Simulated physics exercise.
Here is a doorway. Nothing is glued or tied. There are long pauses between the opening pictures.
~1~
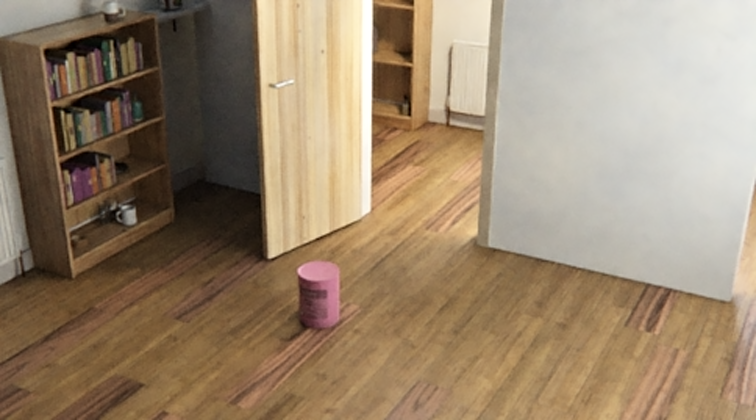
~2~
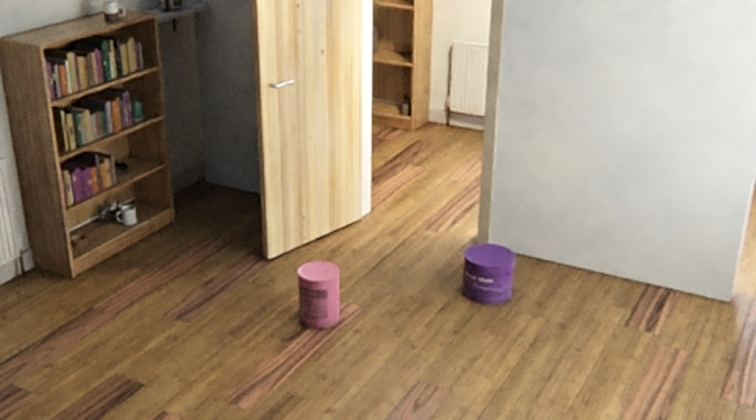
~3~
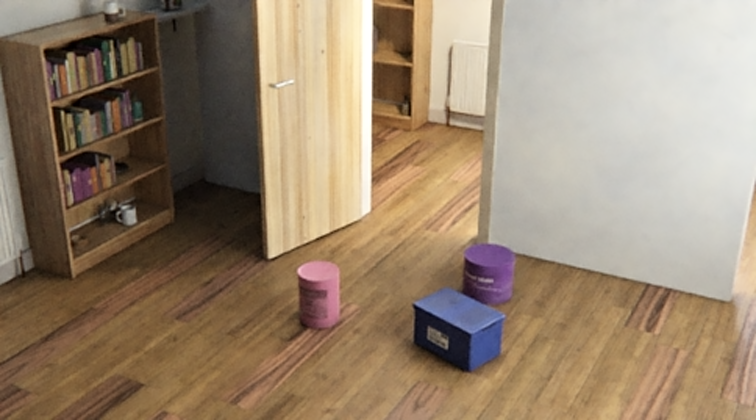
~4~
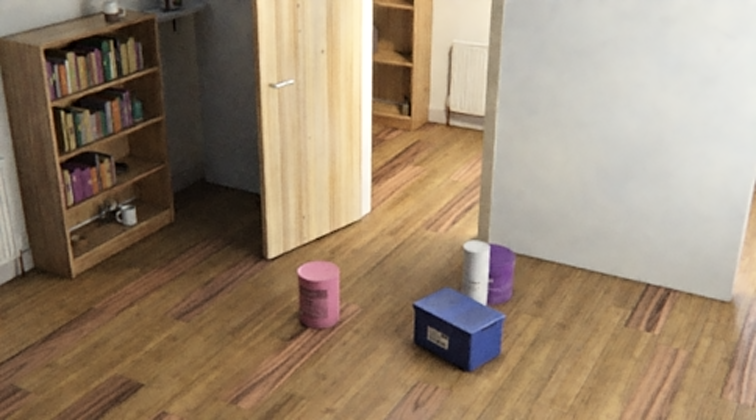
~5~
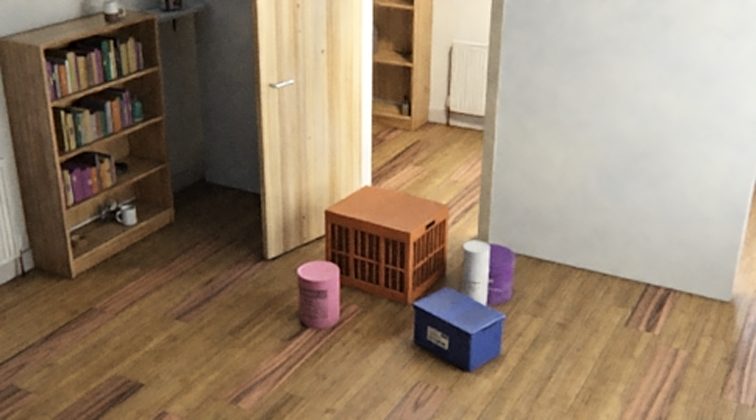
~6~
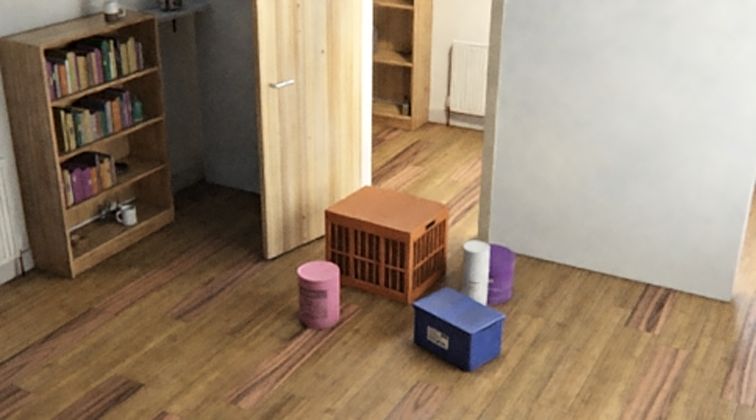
A wooden door stood wide open and still, with a pink pail on the floor nearby, as a purple pail, a blue tote, a white canister and an orange chest appeared one after another.
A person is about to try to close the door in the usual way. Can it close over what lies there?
Outcome: The door jams.
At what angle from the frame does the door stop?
Some 75° open.
Then, 0.40 s on from there, door at 96°.
Then, 0.60 s on from there, door at 85°.
Then, 0.70 s on from there, door at 78°.
Then, 0.80 s on from there, door at 74°.
In the end, door at 73°; all 5 unmoved. At the end, from the last picture's camera, orange chest near (390, 243).
